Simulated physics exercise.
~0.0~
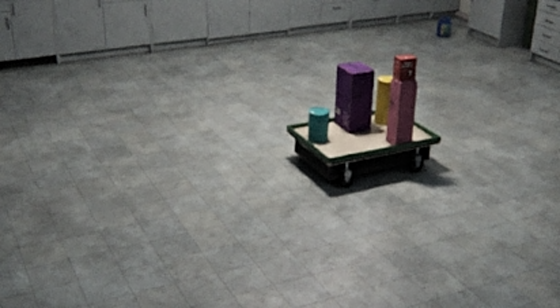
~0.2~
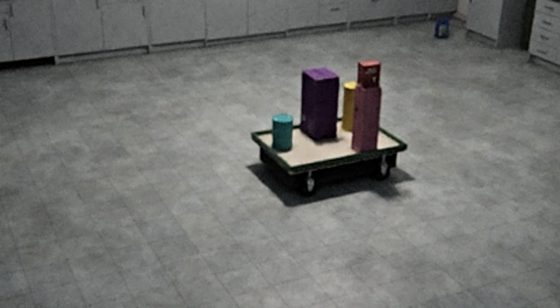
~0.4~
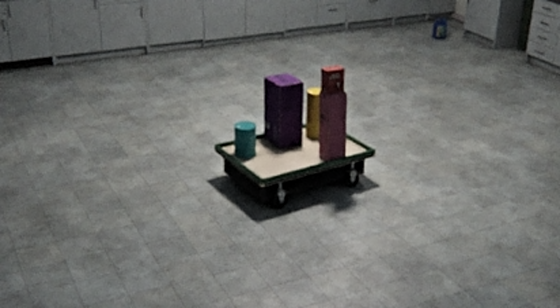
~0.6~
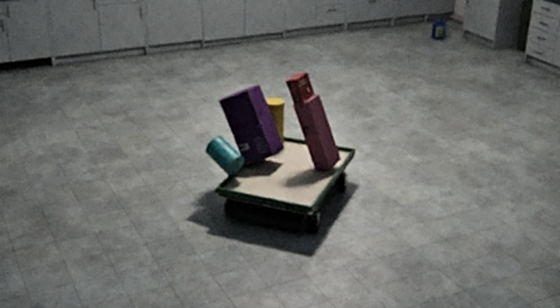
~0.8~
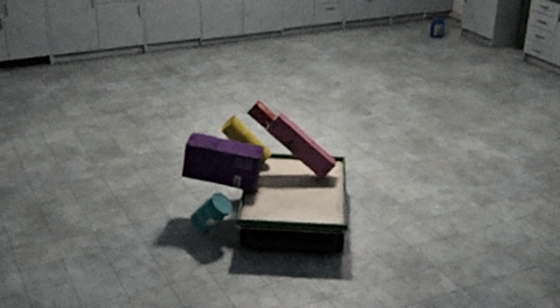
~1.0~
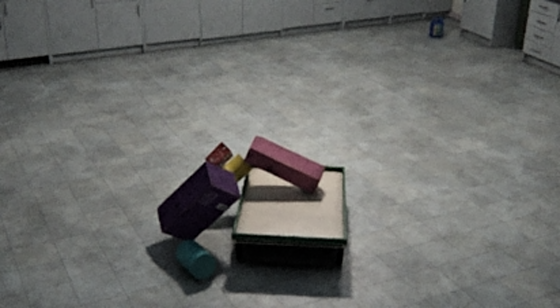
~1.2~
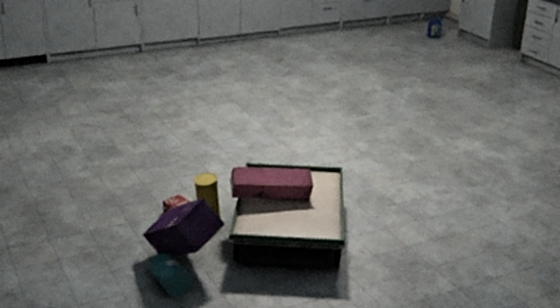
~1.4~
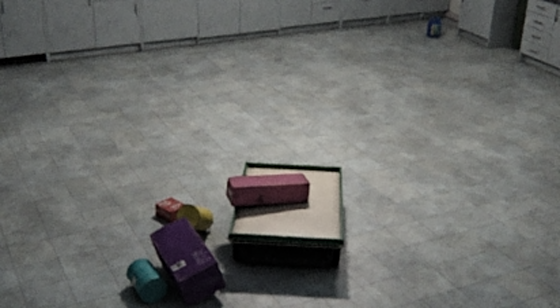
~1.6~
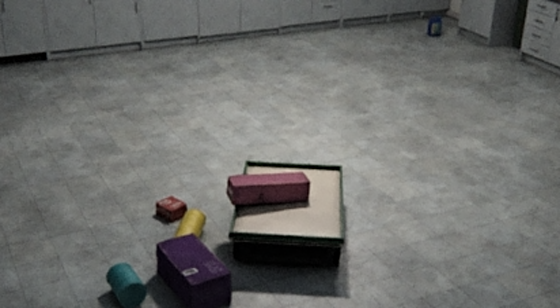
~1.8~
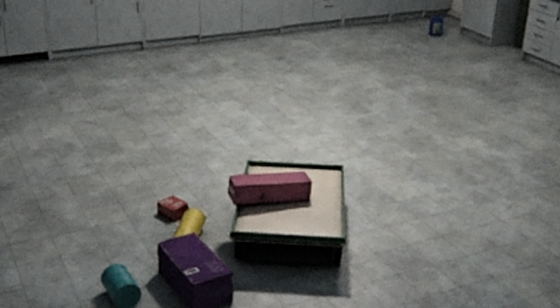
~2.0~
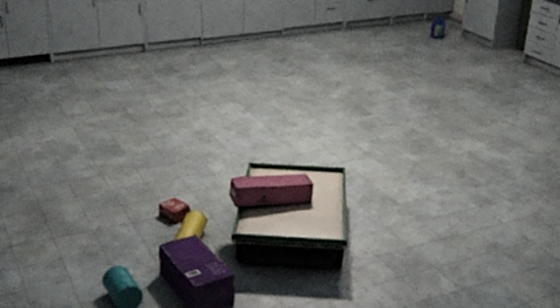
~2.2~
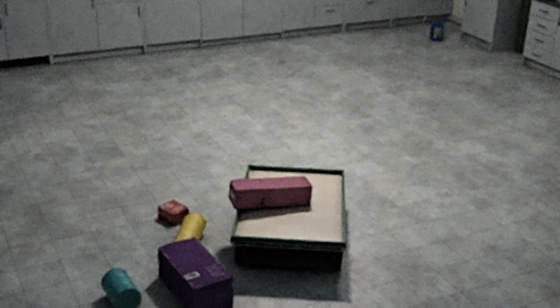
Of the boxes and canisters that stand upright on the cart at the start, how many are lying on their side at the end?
All five of them end up on their side, the purple, pink and red boxes as well as the yellow and turquoise canisters.
To begin with, a low wheeled cart carries a turquoise canister, a purple box, a yellow canister and a pink box with a small red box on top, all upright, as it rolls left and toward the viewer across a gray tiled floor. The cart then swings around, and its load starts leaning to the left. The turquoise canister and purple box tumble over the edge, followed by the red box and yellow canister. Meanwhile, the pink box topples onto the cart. The cart stops, and the turquoise canister rolls a little farther left. Finally, four objects lie scattered on the floor, while the pink box rests on its side aboard the cart.
